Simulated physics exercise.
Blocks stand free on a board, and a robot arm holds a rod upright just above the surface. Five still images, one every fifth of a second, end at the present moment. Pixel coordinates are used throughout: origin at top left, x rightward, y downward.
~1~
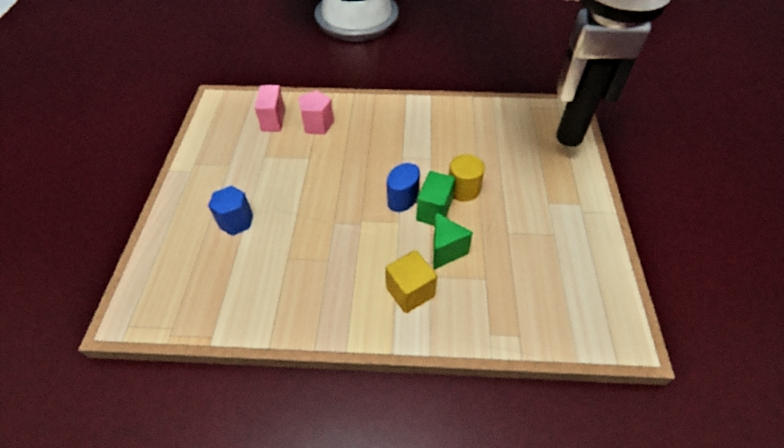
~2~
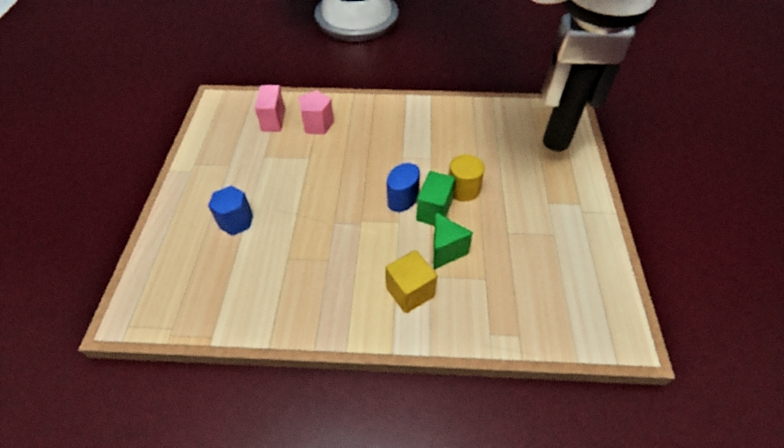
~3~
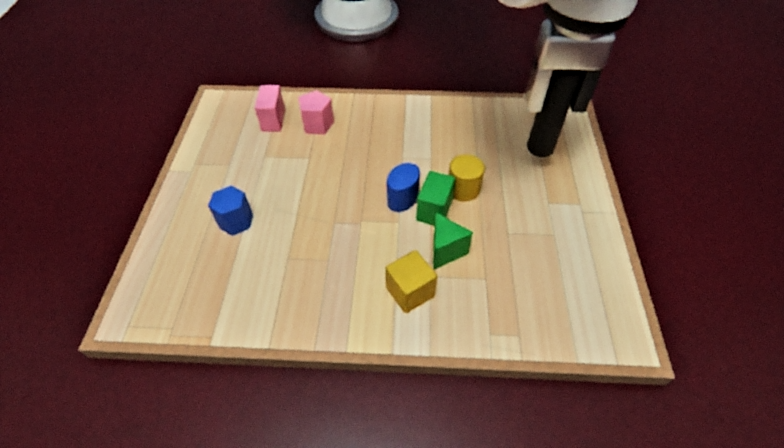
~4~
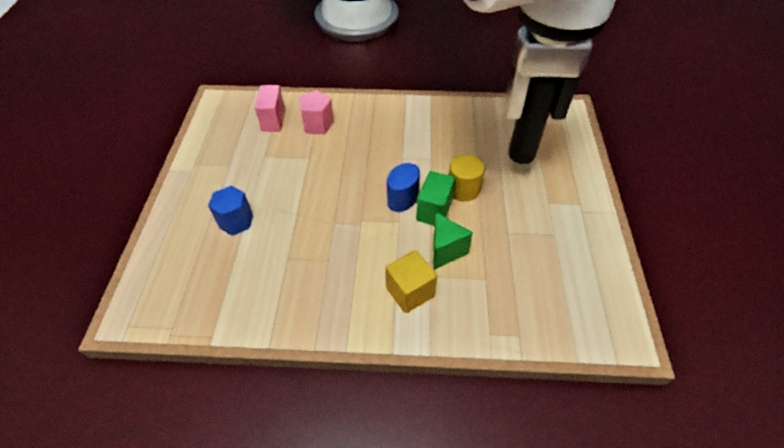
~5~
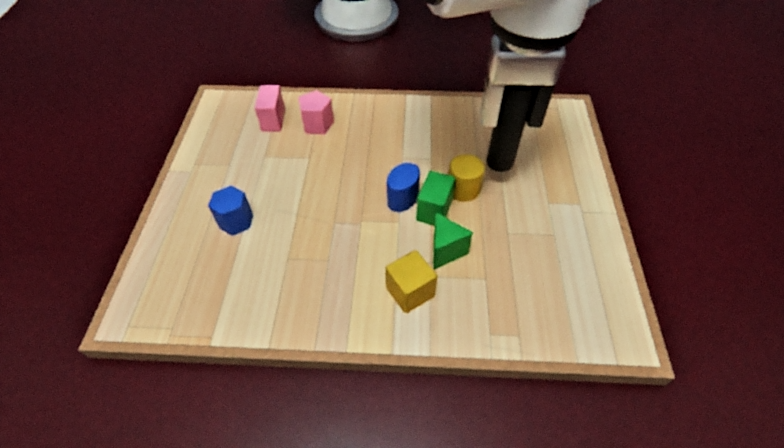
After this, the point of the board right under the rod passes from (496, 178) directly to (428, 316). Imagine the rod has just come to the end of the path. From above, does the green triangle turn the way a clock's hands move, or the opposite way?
Twists clockwise.
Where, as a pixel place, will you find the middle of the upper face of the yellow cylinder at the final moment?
Around (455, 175).
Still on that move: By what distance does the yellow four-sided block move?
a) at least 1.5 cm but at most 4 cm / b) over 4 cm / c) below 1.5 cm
a - at least 1.5 cm but at most 4 cm.
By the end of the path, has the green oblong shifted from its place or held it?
It gets pushed out of place.
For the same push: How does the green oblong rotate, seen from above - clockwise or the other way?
The block turns counter-clockwise.
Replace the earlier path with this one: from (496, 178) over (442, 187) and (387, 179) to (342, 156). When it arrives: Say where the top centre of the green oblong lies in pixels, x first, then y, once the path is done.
The green oblong ends near (406, 216).
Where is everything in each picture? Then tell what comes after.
In the first frame, tip of the rod (569, 139), middles of tops, yellow four-sided block (411, 271), green oblong (437, 187), green triangle (449, 231), yellow cylinder (467, 166).
In the second frame, rod (556, 144), nothing pushed.
In the third frame, rod (540, 149), nothing pushed.
In the fourth frame, rod (521, 156), nothing pushed.
In the fifth frame, rod (500, 163), yellow four-sided block (411, 271), green oblong (437, 187), green triangle (449, 231), yellow cylinder (467, 166).
On the path given first. One third of the way, rod (478, 204); green oblong (424, 188), turned 25° anticlockwise; yellow cylinder (455, 175).
Two thirds of the way, rod (455, 250); yellow four-sided block (403, 272), turned 25° anticlockwise; green oblong (424, 188), turned 25° anticlockwise; green triangle (427, 249), turned 55° clockwise; yellow cylinder (455, 175).
At the end, rod (429, 304); yellow four-sided block (389, 286), turned 20° clockwise; green oblong (424, 188), turned 25° anticlockwise; green triangle (414, 254), turned 75° clockwise; yellow cylinder (455, 175).
